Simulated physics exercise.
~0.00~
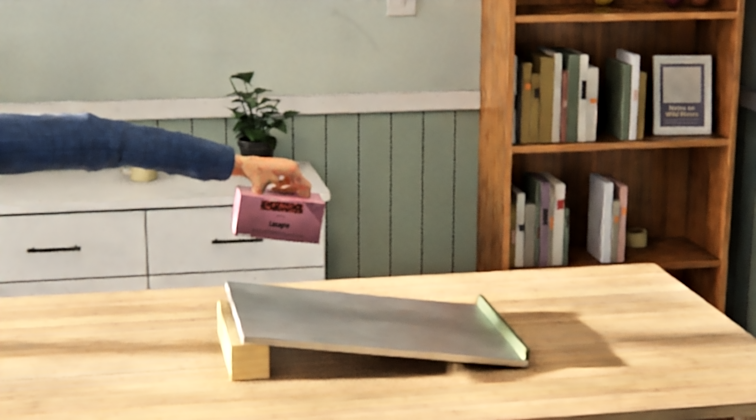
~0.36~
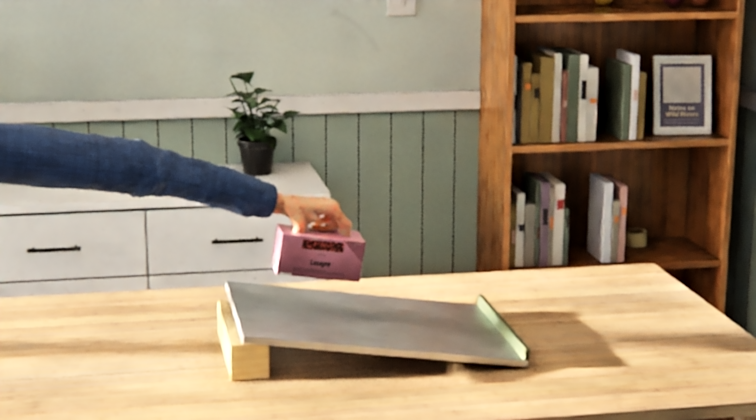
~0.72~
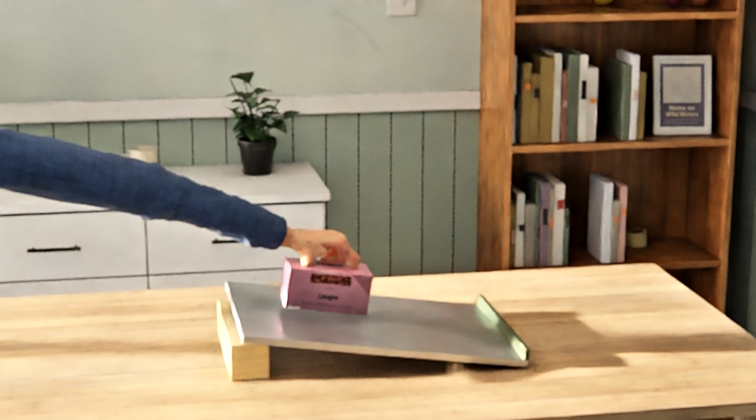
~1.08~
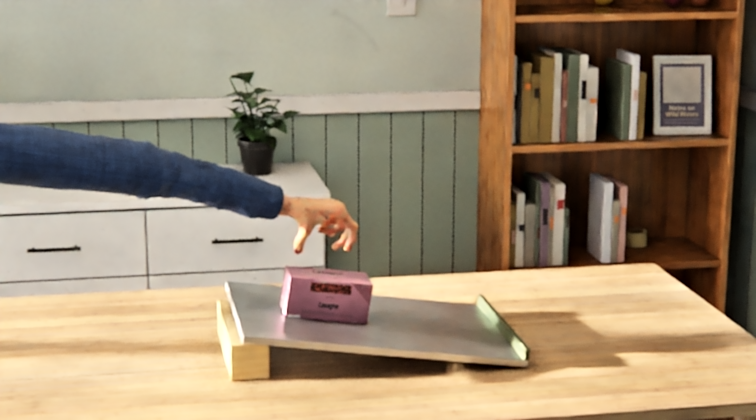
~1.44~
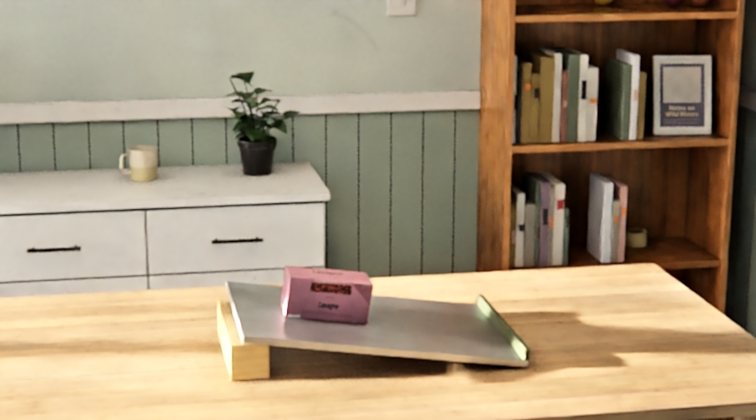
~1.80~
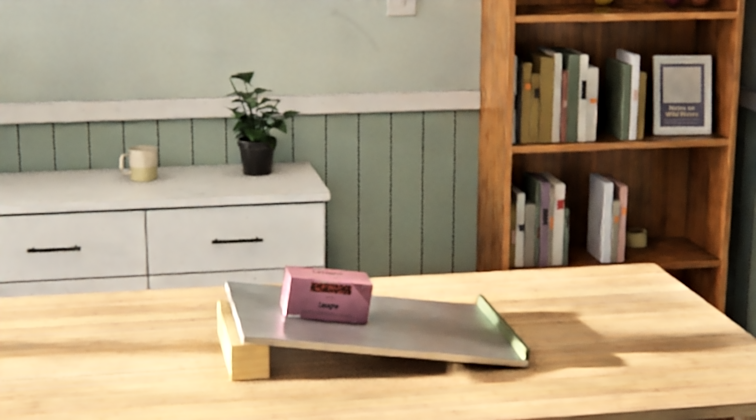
An arm in a blue sleeve reaches in from the left, holding a pink carton above a pale wooden table, seen from the front by a still camera. On the table a grey board slopes gently down to the right, its left end propped on a yellowish block and its right end edged in green. Behind stand a white cabinet with a potted plant and a wooden bookcase at right. The hand carries the carton right and lowers it onto the board's upper half. It lets go and withdraws, and the carton stays put, resting on the slope.
